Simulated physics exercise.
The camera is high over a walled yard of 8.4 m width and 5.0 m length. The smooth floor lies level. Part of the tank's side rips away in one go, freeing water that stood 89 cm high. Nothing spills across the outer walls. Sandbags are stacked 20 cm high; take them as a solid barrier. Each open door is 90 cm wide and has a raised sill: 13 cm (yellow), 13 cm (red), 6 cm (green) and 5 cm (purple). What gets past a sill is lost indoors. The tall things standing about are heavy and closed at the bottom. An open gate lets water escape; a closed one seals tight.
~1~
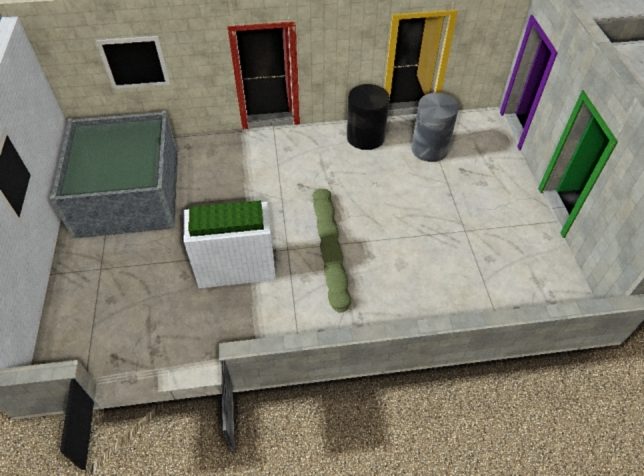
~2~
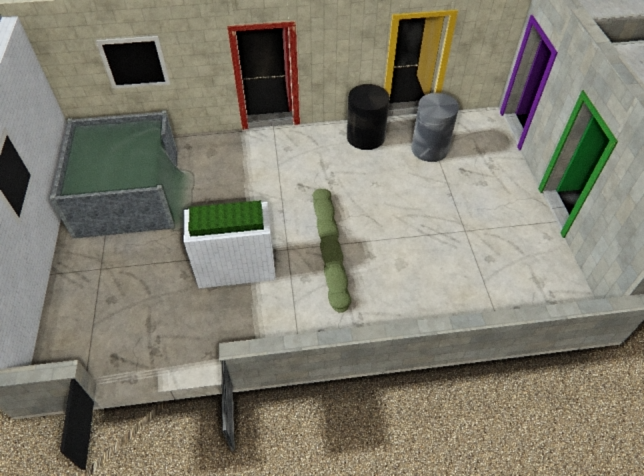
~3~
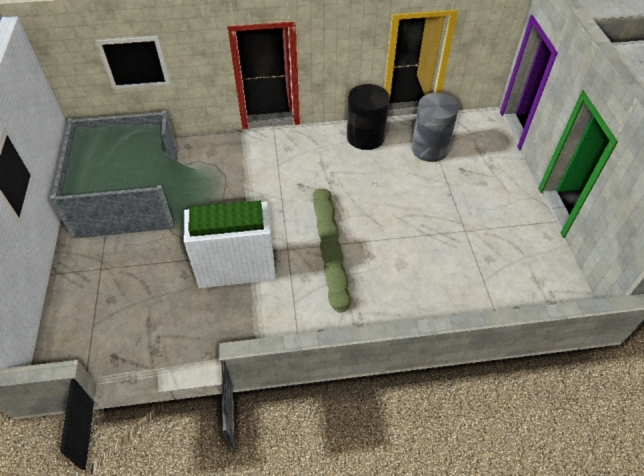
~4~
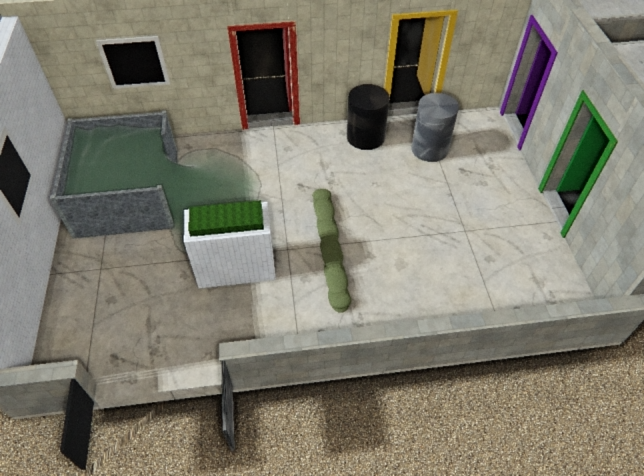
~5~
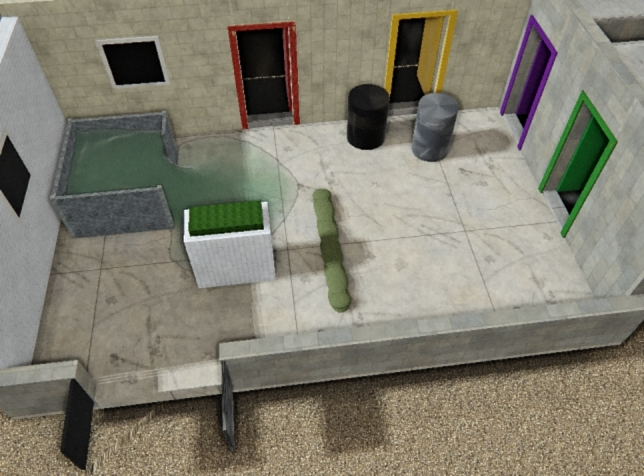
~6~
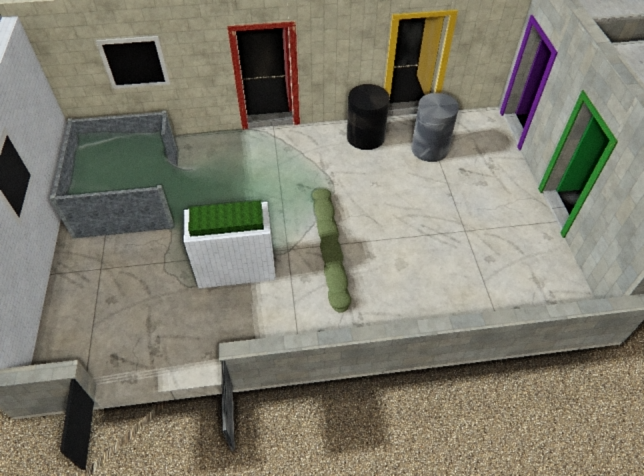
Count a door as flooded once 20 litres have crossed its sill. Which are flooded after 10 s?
Door by door: At the yellow door it stays under the limit; at the red door it stays under the limit; at the green door it exceeds the limit; at the purple door it goes over the limit.
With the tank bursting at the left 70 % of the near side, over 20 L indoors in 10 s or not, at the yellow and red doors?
Against that limit: Yellow not over, red below.
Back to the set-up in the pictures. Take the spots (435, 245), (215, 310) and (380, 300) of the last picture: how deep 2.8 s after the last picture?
About 1, 1 and 1 cm.
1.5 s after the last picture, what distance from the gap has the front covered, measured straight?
About 6.4 m.
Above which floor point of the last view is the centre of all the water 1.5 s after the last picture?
At about (262, 198).
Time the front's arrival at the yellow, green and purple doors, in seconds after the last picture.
Arrival: Yellow 0.9 s, green 1.6 s, purple 1.4 s.
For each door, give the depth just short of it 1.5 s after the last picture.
Depths in cm: Yellow 7, red 8, green 2, purple 2.
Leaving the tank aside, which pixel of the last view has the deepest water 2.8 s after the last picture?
Near (600, 322).
Then, 0.7 s after the last picture water covers 35 % of the floor and is deepest (46 cm) near (319, 237); yellow door not reached, red door 12 cm at the sill, 0 L in, green door not reached, purple door not reached.
Then, 1.5 s after the last picture water covers 60 % of the floor and is deepest (38 cm) near (318, 228); yellow door 7 cm at the sill, 0 L in, red door 8 cm at the sill, 0 L in, green door not reached, purple door 2 cm at the sill, 0 L in.
Then, 2.8 s after the last picture water covers 65 % of the floor and is deepest (26 cm) near (600, 322); yellow door 13 cm at the sill, 1 L in, red door 10 cm at the sill, 0 L in, green door 17 cm at the sill, 42 L in, purple door 12 cm at the sill, 15 L in.
Then, 5.3 s after the last picture water covers 90 % of the floor and is deepest (14 cm) near (600, 322); yellow door 5 cm at the sill, 2 L in, red door 8 cm at the sill, 0 L in, green door 9 cm at the sill, 99 L in, purple door 9 cm at the sill, 55 L in.
Then, 9.3 s after the last picture water covers 95 % of the floor and is deepest (10 cm) near (353, 151); yellow door 5 cm at the sill, 2 L in, red door 4 cm at the sill, 0 L in, green door 5 cm at the sill, 116 L in, purple door 6 cm at the sill, 69 L in.
